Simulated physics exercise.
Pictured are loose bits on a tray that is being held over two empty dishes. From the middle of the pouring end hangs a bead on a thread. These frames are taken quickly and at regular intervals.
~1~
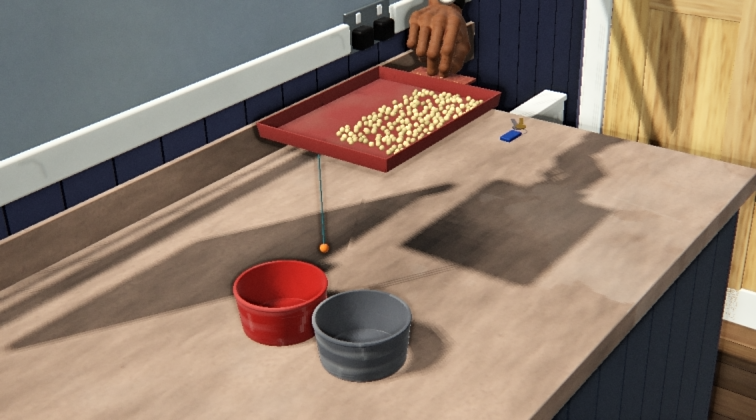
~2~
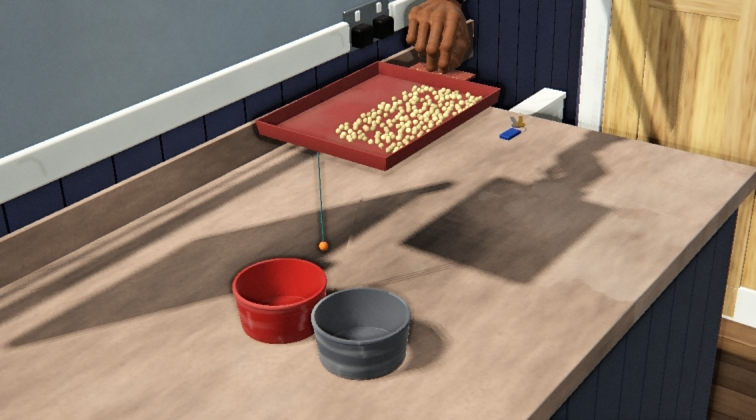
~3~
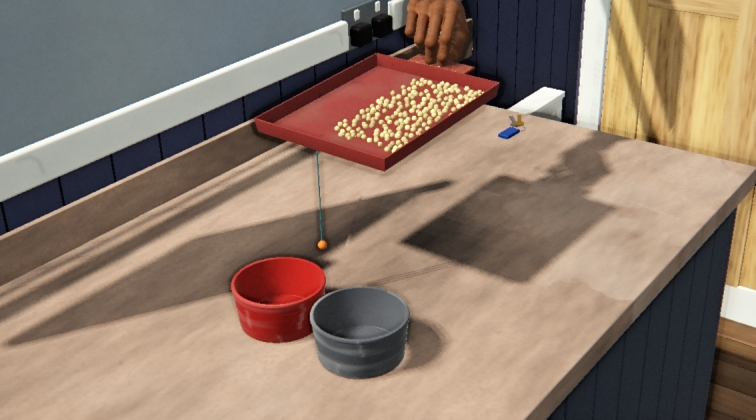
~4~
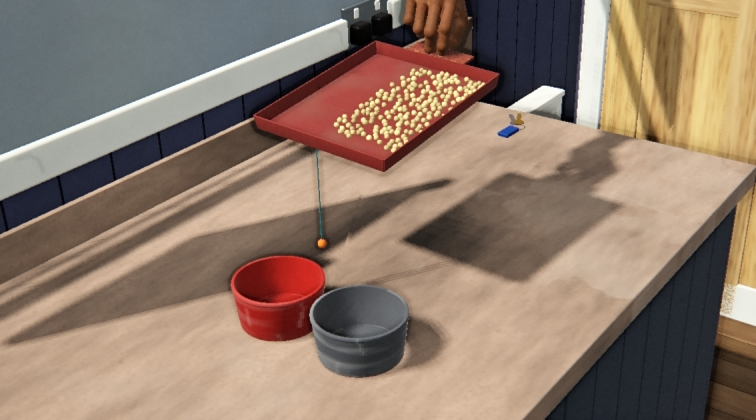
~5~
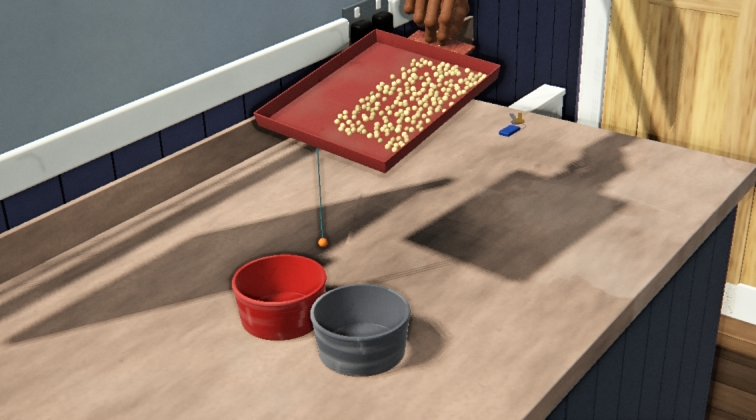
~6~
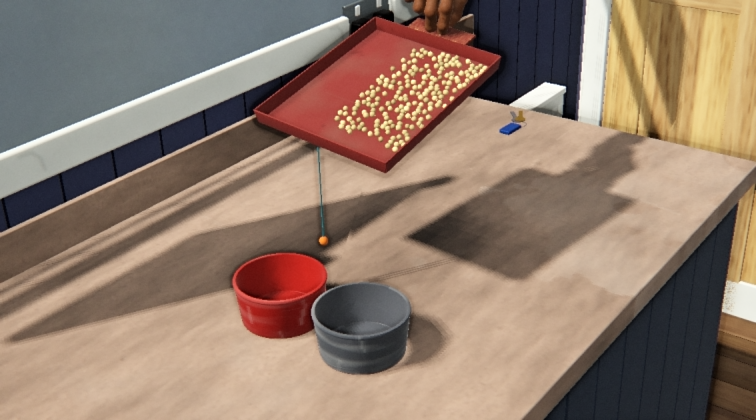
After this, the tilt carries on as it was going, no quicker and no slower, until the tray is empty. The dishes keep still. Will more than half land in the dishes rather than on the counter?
No, so the dishes get the minority of the load, I reckon.
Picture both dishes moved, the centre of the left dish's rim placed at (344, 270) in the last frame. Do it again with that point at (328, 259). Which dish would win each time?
At place one the left of the pair; at place two the right of the pair.
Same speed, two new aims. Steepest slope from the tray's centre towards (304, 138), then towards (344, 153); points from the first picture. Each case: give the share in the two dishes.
Around 10 per cent first, around 40 per cent next.
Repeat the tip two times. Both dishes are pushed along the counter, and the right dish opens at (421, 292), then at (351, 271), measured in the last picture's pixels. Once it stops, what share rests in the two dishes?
Close to 60 in a hundred first, close to 70 in a hundred second.
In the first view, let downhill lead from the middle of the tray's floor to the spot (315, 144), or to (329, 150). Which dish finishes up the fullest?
First place: The dish to the left; second place: The dish to the left.
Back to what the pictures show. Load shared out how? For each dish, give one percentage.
Near 0 in a hundred for the left dish; near 20 for the right dish.
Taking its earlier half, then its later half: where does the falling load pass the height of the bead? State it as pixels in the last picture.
First around (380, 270), afterwards around (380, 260).
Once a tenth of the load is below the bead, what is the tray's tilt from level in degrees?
It has tipped about 90 degrees.
Shortly afterwards, tray tipped steeply; all but a few on the tray; only a few in the left dish; only a few in the air.
Next, tray tipped right over; near a quarter on the tray; a little in the right dish; only a few in the left dish; near a third outside both; near a quarter in the air.
Some moments later, tray tipped past a quarter turn; near a quarter in the right dish; only a few in the left dish; the bulk outside both.
In the end, tray tipped past a quarter turn; near a quarter in the right dish; only a few in the left dish; the bulk outside both.
